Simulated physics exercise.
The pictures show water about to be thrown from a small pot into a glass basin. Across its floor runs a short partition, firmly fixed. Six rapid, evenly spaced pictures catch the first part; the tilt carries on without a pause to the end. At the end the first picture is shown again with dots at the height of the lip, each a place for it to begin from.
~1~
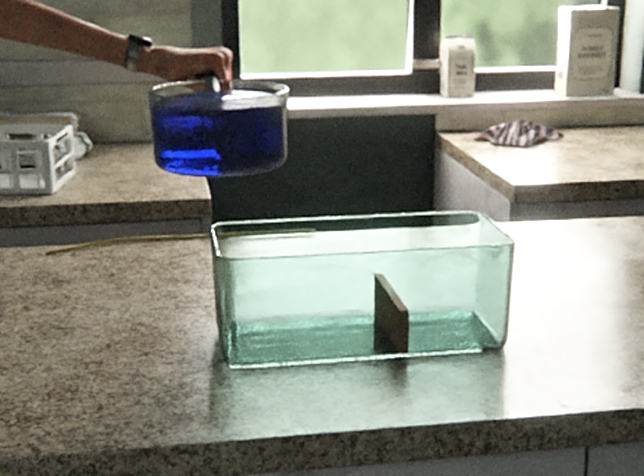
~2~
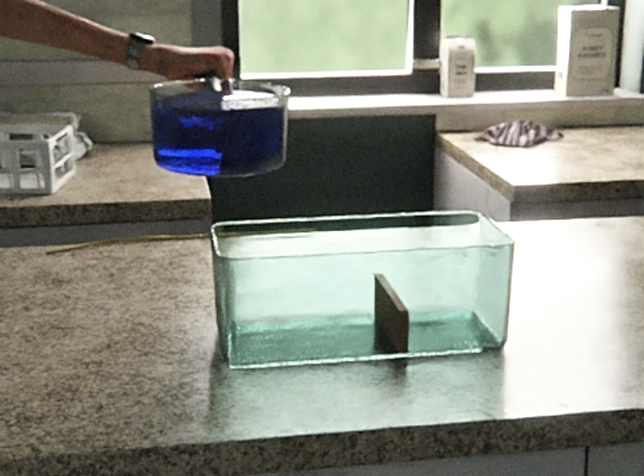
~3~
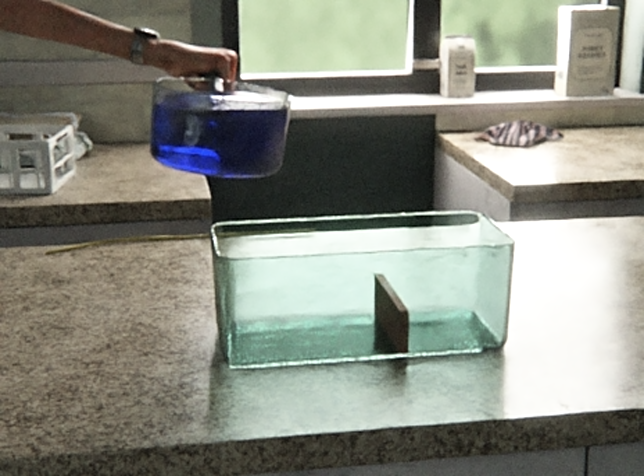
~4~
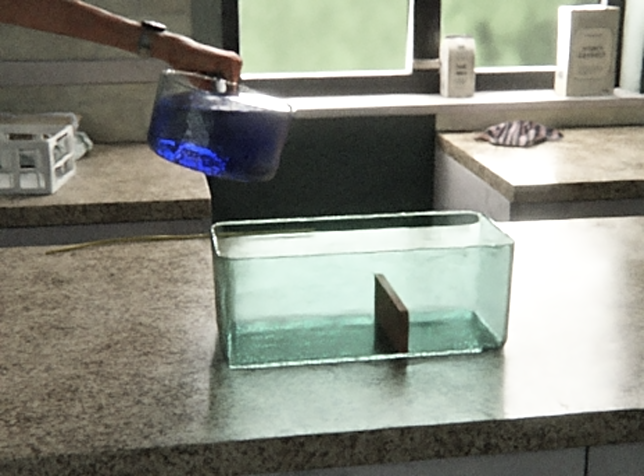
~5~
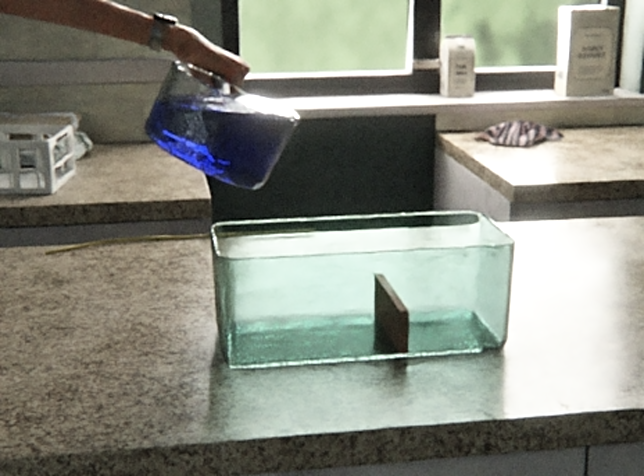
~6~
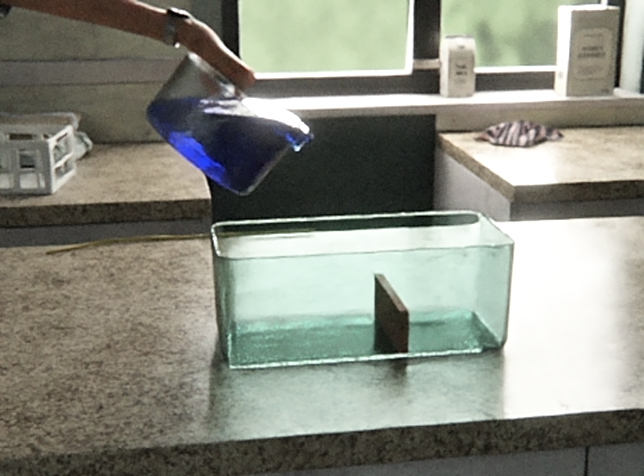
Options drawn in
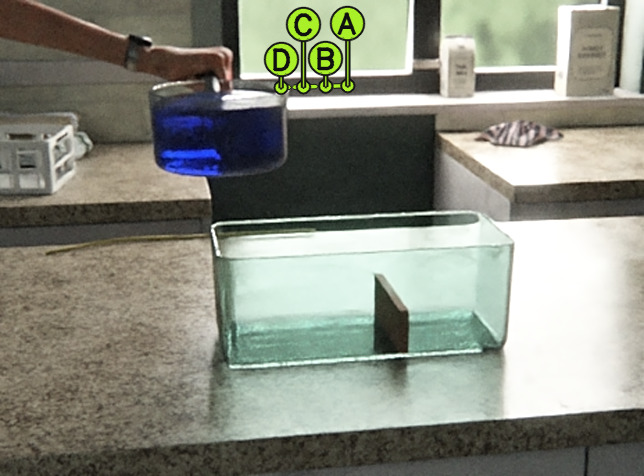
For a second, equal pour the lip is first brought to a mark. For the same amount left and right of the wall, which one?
A works best here.
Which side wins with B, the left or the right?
The left side.
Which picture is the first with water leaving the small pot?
In picture 5.
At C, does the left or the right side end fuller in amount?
The left one.
On the marked copy, A at (347, 85); B at (325, 86); C at (303, 86); D at (281, 87).
With A, about 51 % ends left of the wall and 46 % right of it; 3 % is lost outside.
With B, about 67 % ends left of the wall and 27 % right of it; 6 % is lost outside.
With C, about 84 % ends left of the wall and 10 % right of it; 6 % is lost outside.
With D, about 83 % ends left of the wall and 10 % right of it; 8 % is lost outside.
